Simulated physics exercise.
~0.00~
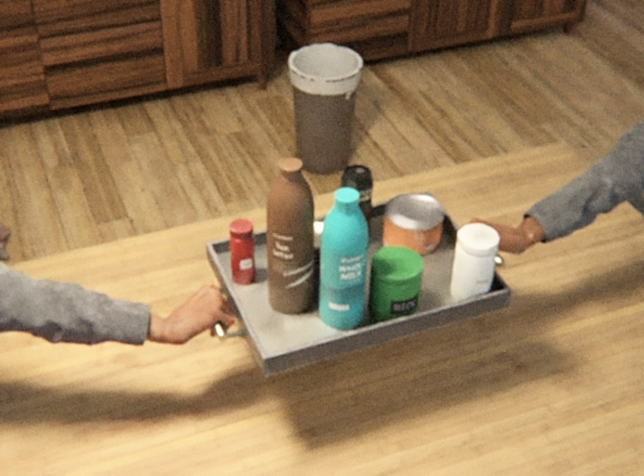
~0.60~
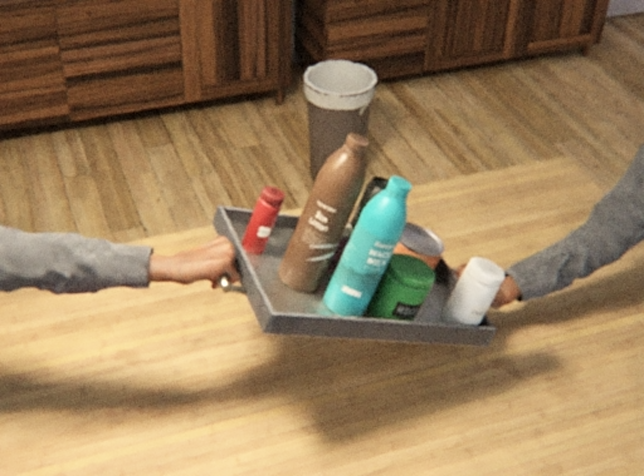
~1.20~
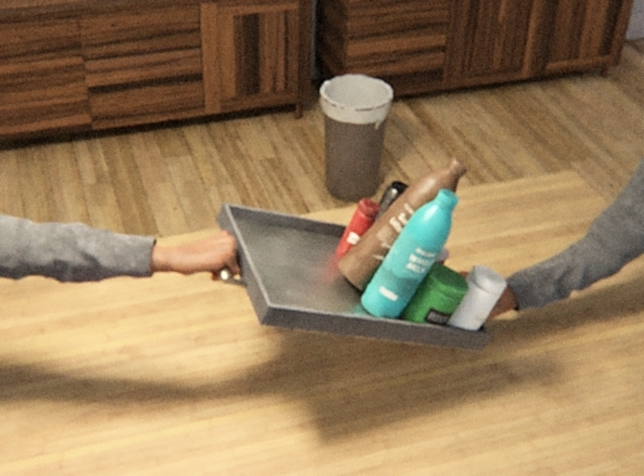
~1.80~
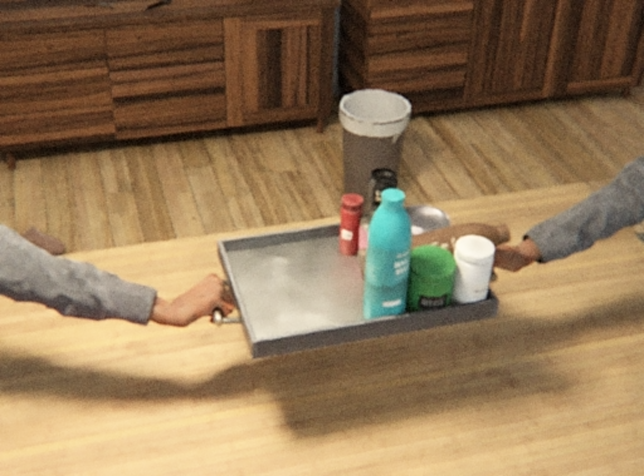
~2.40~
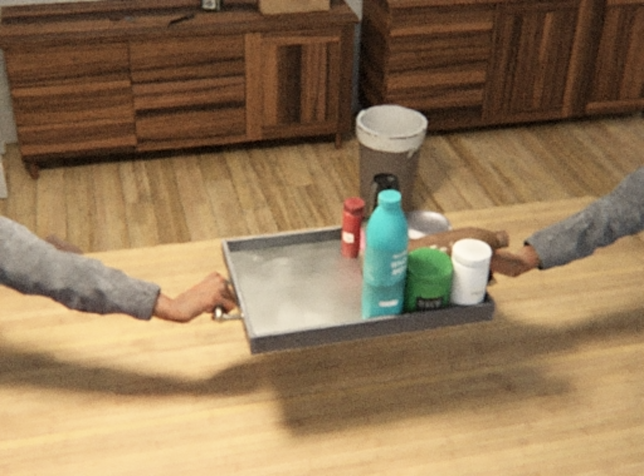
Above a wooden floor, two hands tipping a tray rightward, bottles and jars sliding, then levelling it with the brown bottle toppled.
